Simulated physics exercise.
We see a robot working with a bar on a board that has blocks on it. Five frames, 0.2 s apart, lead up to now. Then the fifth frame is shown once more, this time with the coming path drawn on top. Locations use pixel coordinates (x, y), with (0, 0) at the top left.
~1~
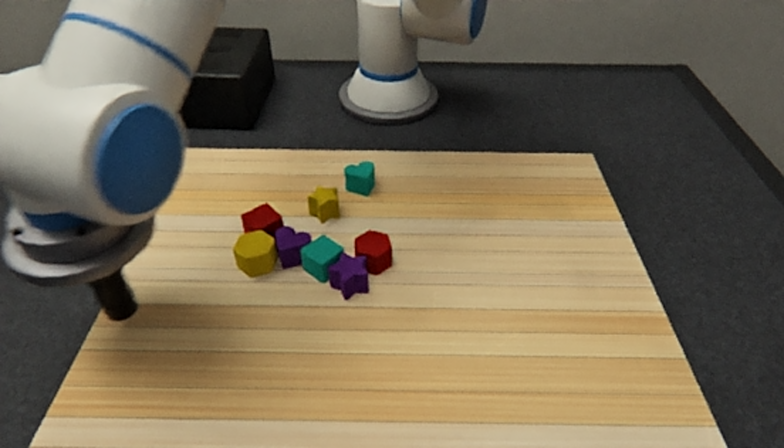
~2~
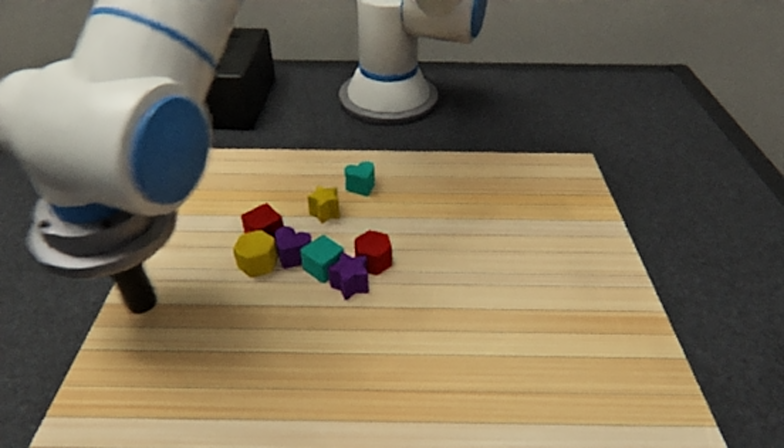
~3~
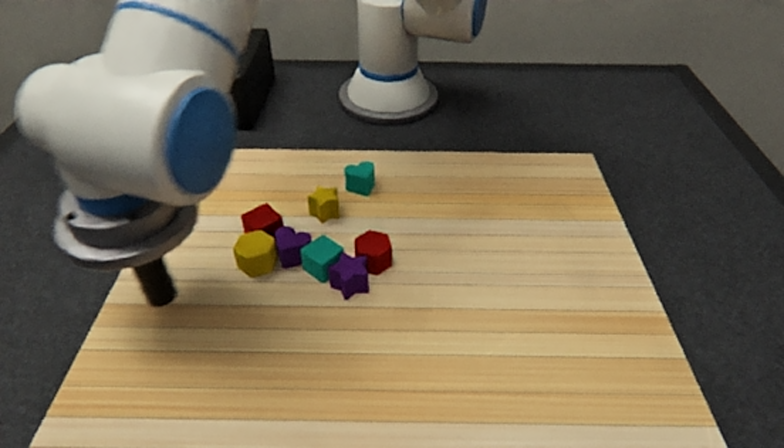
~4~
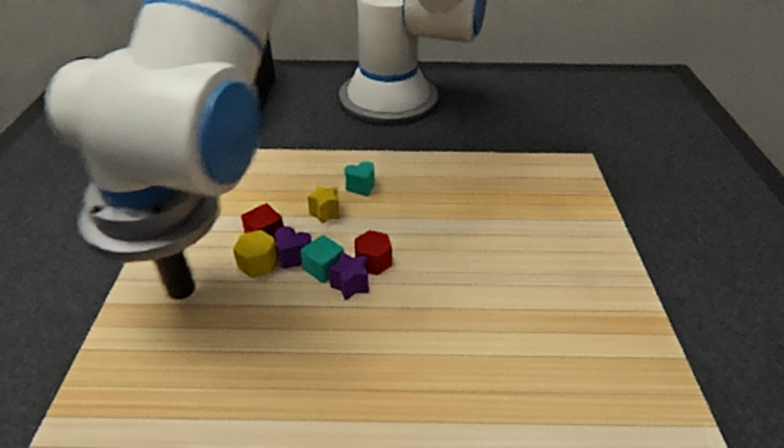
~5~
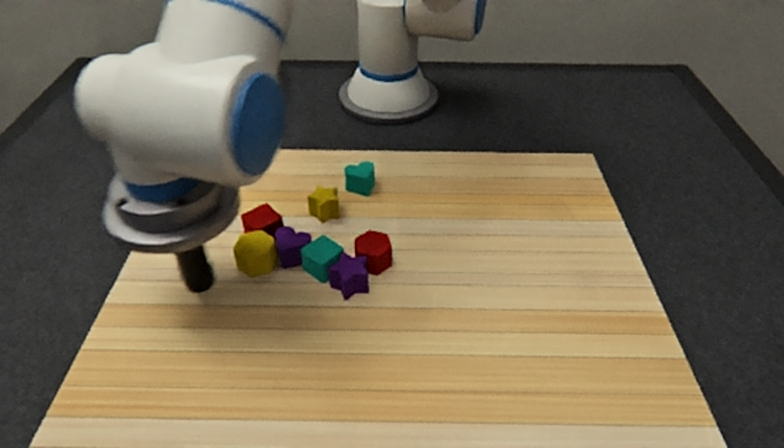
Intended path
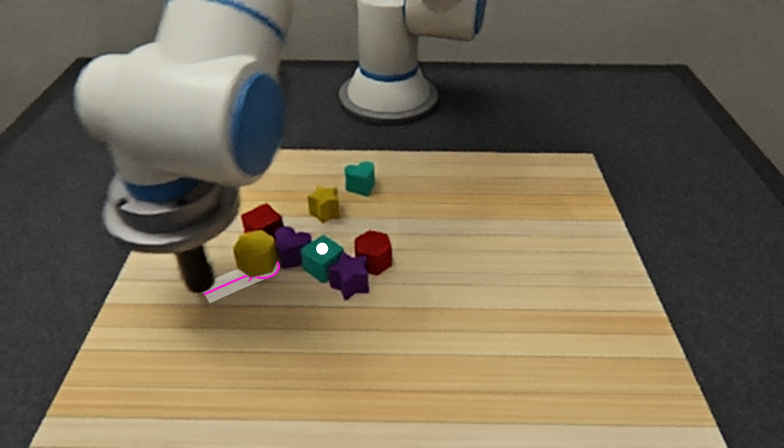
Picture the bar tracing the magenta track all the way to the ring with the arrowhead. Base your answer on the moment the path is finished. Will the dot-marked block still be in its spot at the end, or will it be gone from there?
That block stays.
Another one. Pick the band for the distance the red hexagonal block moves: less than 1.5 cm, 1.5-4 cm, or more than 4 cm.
It's set to move under 1.5 cm.
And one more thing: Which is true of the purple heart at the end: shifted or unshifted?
At the end of the path, the purple heart has moved off its old spot.
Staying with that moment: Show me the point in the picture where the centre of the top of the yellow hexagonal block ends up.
Its top face will be centred at roughly (279, 229).
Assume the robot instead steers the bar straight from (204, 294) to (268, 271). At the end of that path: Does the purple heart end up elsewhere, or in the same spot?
The block you're asking about gets moved.
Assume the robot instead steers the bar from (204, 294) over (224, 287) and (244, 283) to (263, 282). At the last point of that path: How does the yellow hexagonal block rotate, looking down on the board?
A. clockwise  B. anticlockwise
B.
The line goes from (204, 294) to (265, 268); the dot is on the turquoise square block.
The first path, step by step. Halfway along, bar (233, 269); nothing pushed yet.
At the end, bar (263, 257); yellow hexagonal block (279, 229), turned 20° anticlockwise; red square block (261, 212); purple heart (312, 226), turned 10° clockwise; turquoise square block unmoved; red hexagonal block unmoved.
